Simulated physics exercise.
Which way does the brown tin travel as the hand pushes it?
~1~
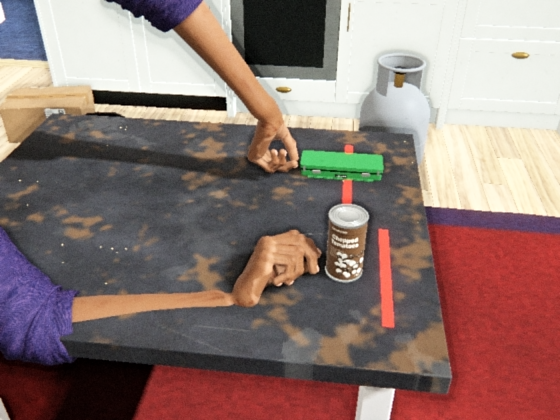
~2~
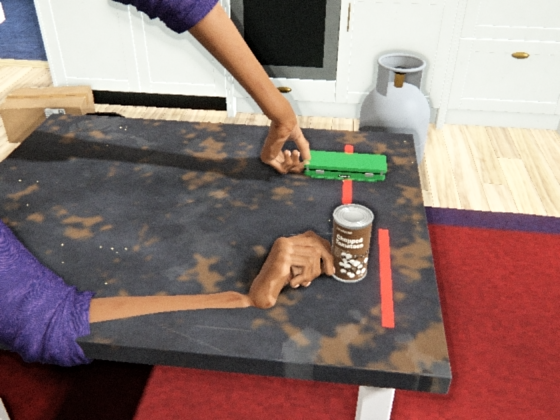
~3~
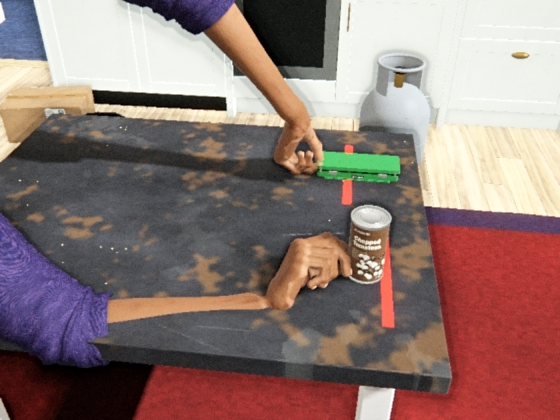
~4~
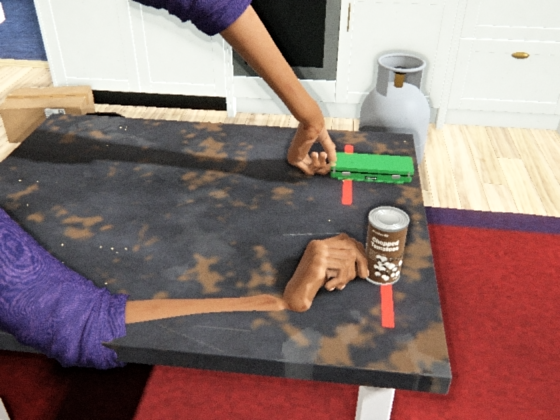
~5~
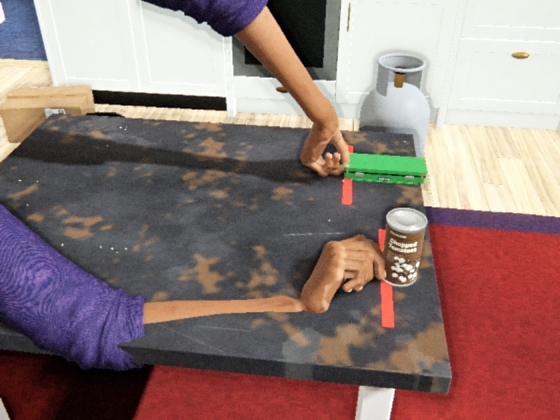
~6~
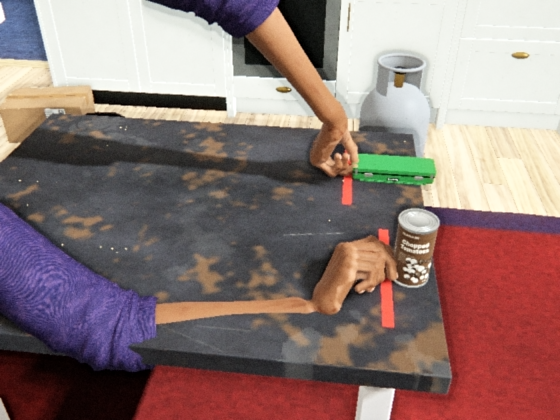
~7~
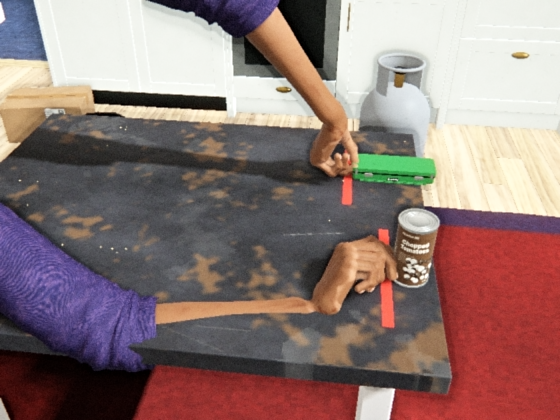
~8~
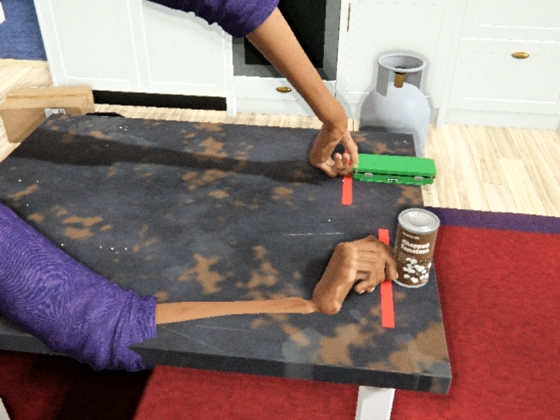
The brown tin slides to the right, toward the end of the table.
Two hands in purple sleeves slowly push a brown tin and a green case along a dark, brown-blotched table, seen from above at an angle in a room with white cupboards, a grey gas cylinder and a red rug. The tin stands upright nearer the viewer, and the case lies farther back, each close to a strip of red tape. Both things slide right together, passing over the tape toward the table's end. The hands then stop at the strips and hold still. The tin, still upright, and the case both rest on the table near its right edge.
